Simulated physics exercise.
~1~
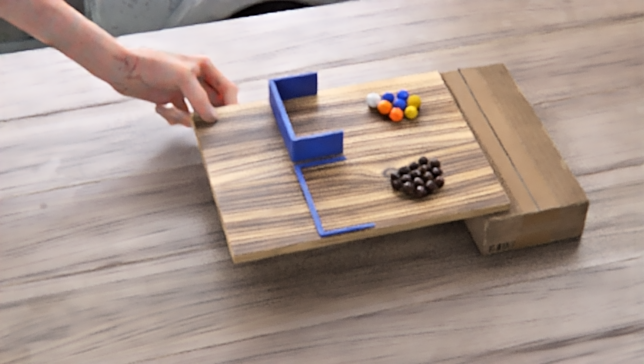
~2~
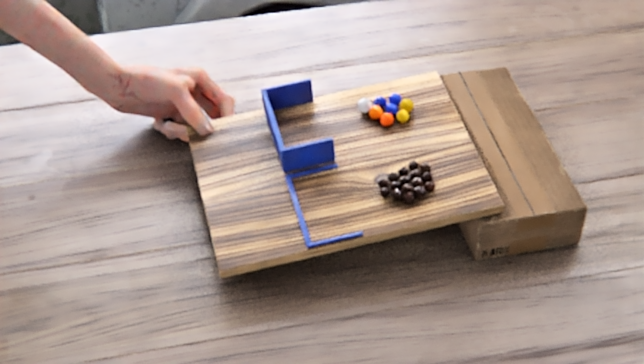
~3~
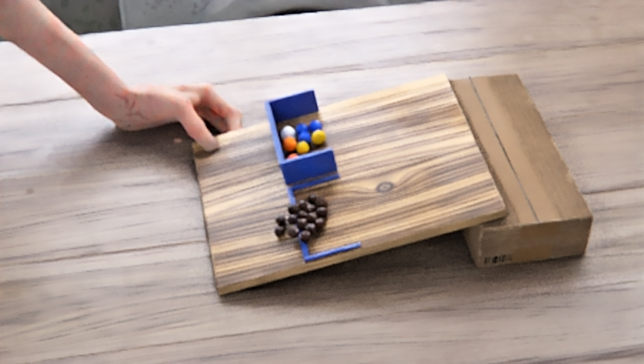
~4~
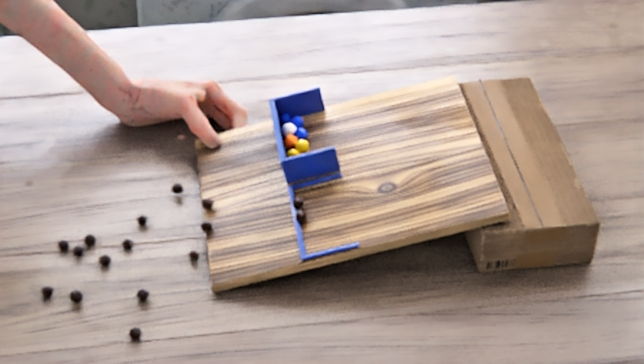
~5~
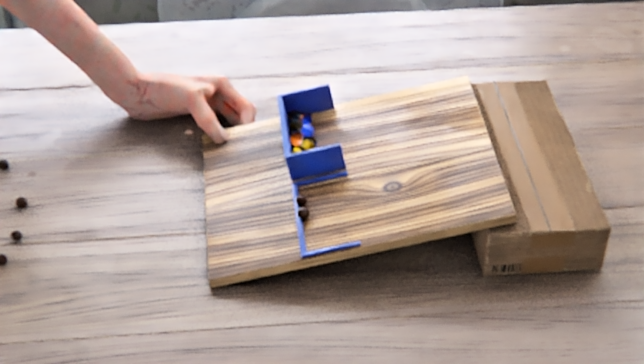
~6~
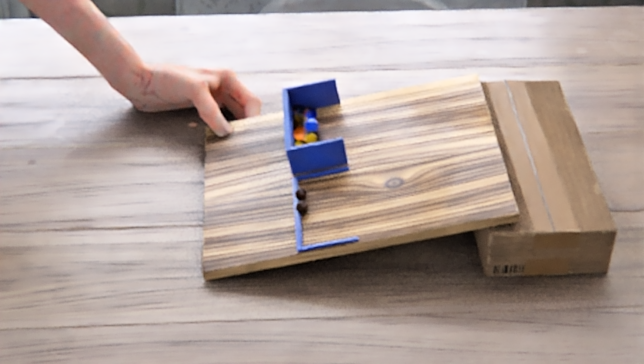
To begin with, a hand at the left holds up one end of a striped wooden board whose right end rests on a brown block, with a cluster of colourful balls on the far side and dark brown ones on the near side. The hand lowers its end, and the board becomes a ramp sloping down to the left. Both clusters roll down toward the blue barriers. The colourful balls gather inside the tall far barrier, while most of the dark ones pass the low near strip and scatter leftward across the table. Finally, the scattered balls are out of view, a couple of dark ones remain at the strip, and the colourful group stays held.
